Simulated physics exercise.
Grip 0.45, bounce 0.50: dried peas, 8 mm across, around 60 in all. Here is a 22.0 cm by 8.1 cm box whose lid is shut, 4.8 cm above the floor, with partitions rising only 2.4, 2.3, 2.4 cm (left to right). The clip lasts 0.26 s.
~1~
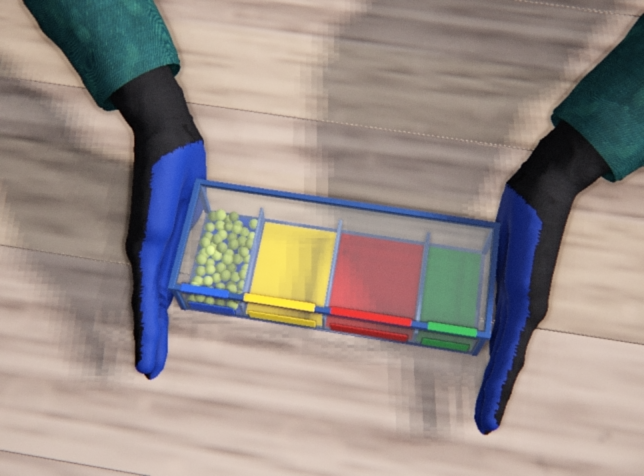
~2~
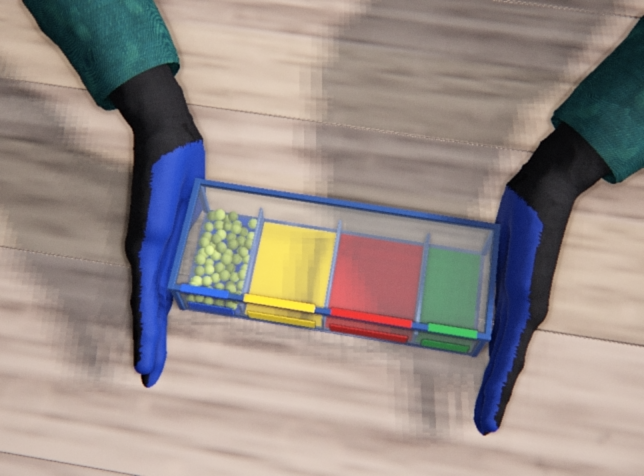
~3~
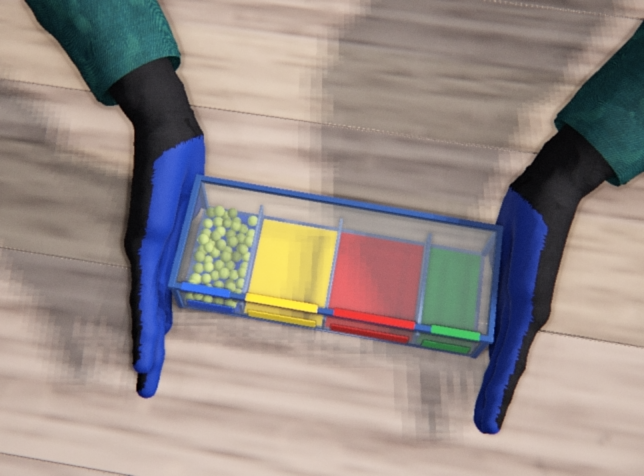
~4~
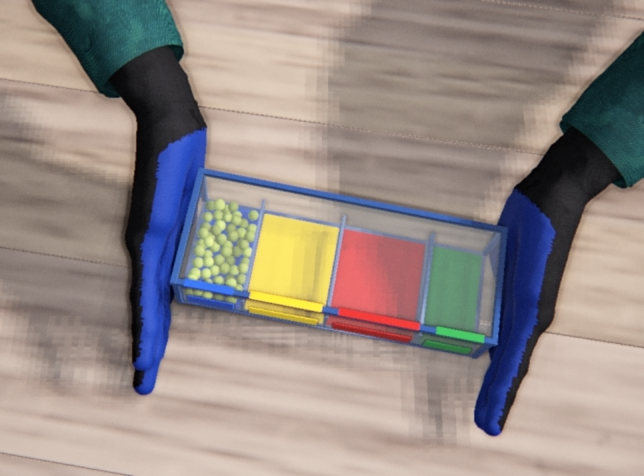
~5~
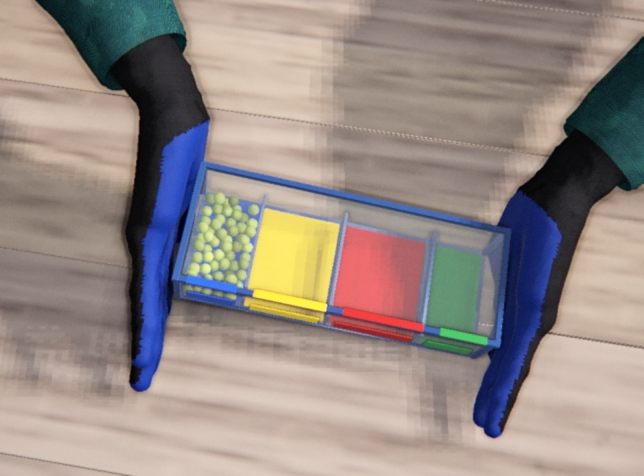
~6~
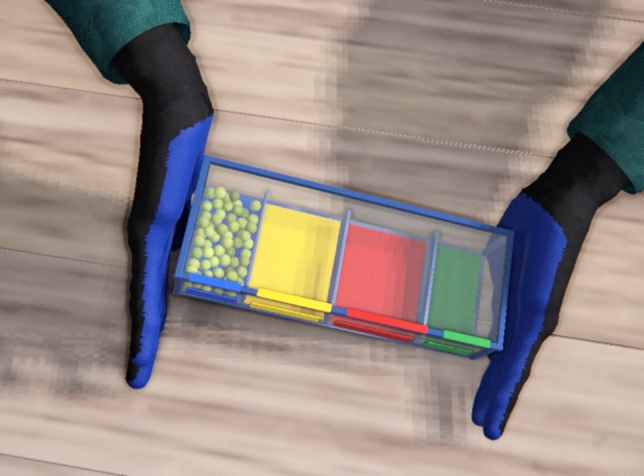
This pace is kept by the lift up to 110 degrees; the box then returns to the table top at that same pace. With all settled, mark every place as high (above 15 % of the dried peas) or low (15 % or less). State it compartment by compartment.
Red compartment: Low; blue compartment: Low; green compartment: High; yellow compartment: Low.
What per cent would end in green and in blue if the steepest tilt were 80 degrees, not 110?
You'd get green at 5 % and blue at 75 %.
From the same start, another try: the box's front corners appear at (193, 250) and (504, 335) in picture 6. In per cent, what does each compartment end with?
Each compartment ends like this: Red 0 per cent, blue 0 per cent, green 100 per cent, yellow 0 per cent.
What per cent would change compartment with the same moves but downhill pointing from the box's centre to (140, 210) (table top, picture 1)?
Around 0 percent of them.
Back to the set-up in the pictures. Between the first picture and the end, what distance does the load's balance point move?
I'd put it at close to 18.0 cm.
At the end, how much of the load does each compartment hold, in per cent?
Red 0; blue 0; green 100; yellow 0 (per cent).
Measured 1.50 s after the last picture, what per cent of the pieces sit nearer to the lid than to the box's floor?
90 per cent, give or take.
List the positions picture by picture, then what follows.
The first picture shows box tilt 0 degrees, front corners at (175, 285) and (484, 333); blue 100 %.
The second picture shows box tilt 1 degrees, front corners at (175, 285) and (485, 335).
The third picture shows box tilt 3 degrees, front corners at (175, 283) and (487, 337).
The fourth picture shows box tilt 6 degrees, front corners at (177, 279) and (491, 339), lowest corner right front.
The fifth picture shows box tilt 10 degrees, front corners at (179, 276) and (494, 341), lowest corner right front.
The sixth picture shows box tilt 13 degrees, front corners at (182, 273) and (496, 344), lowest corner right front; blue 100 %.
Then, 1.50 s after the last picture, tilt 110 degrees; red 20 %, blue 25 %, green 10 %, yellow 40 %.
Then, 2.49 s after the last picture, tilt 51 degrees; green 100 %.
Then, 3.47 s after the last picture, tilt 0 degrees; green 100 %.
In the end, red 0 %, blue 0 %, green 100 %, yellow 0 %.
